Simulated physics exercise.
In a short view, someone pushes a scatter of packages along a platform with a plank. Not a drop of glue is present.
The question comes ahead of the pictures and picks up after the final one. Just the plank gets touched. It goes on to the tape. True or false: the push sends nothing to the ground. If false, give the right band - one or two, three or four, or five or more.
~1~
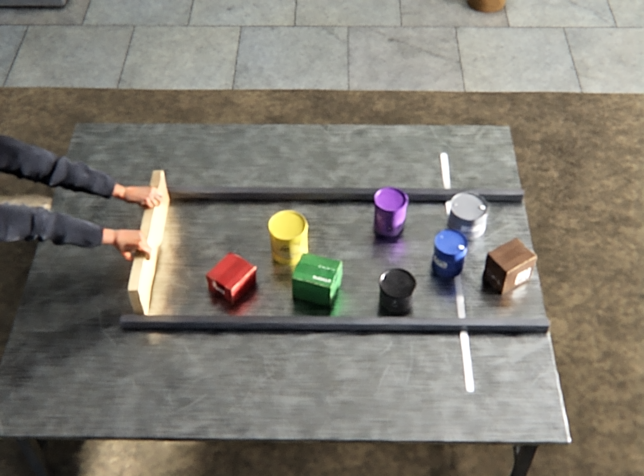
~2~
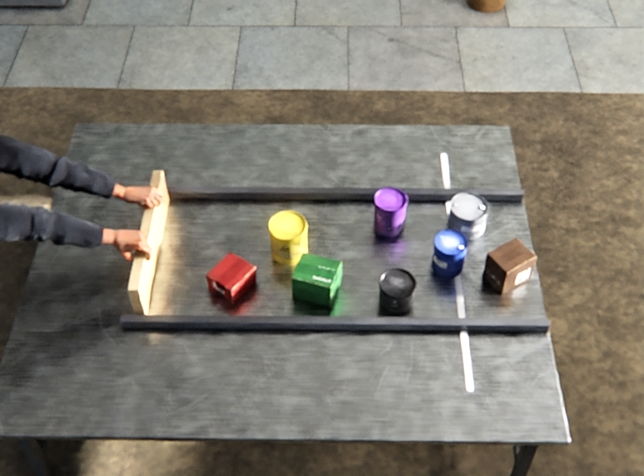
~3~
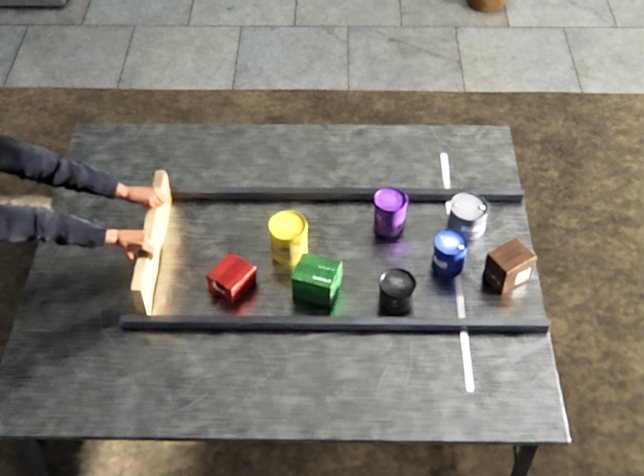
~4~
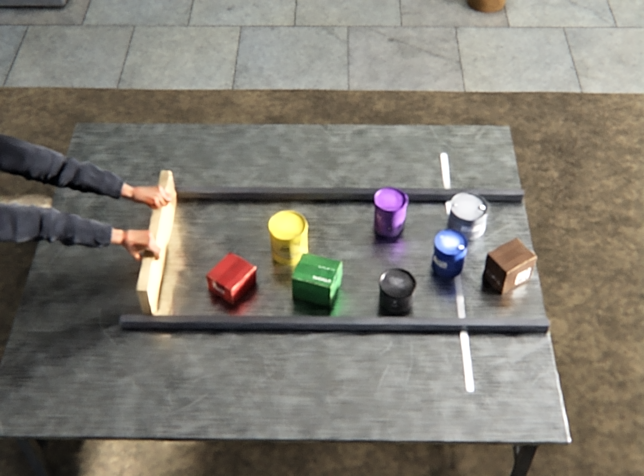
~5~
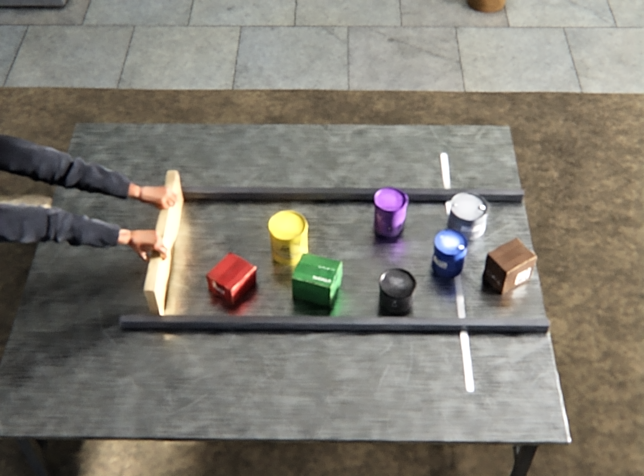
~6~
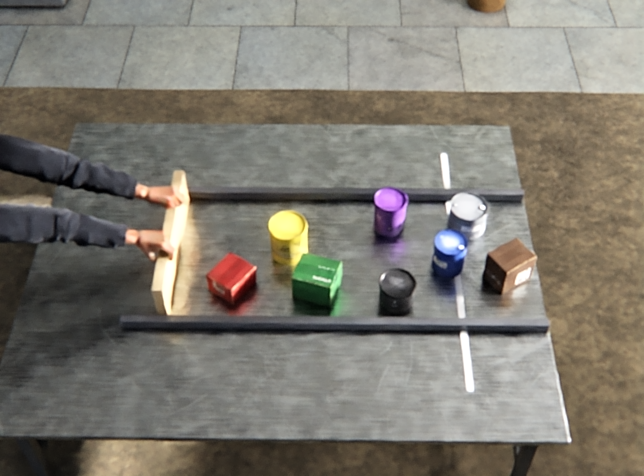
False, one or two.
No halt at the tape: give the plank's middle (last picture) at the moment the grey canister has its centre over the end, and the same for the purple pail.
For the grey canister at (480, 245), for the purple pail at (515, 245).
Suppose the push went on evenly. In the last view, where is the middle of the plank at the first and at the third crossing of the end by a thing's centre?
The middle is at about (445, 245), later at about (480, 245).
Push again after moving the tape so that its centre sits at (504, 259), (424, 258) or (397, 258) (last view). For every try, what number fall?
Going through each try, you'd get 5, 0 and 0.
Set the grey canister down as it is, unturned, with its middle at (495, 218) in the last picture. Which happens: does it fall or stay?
Started there, the object is not lost.
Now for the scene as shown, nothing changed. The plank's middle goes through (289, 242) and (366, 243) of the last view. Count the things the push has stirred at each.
At the first spot the count is 3, and at the second it is 4.
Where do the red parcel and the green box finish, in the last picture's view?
Taking them in turn, first comes (476, 274), then (516, 292).
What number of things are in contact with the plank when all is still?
Count: 3.
Early on, none off yet; brown box at rest near (509, 266); grey canister at rest near (468, 216); blue canister at rest near (449, 254).
Finally, the number that fall off is one or two; lost, black pail.
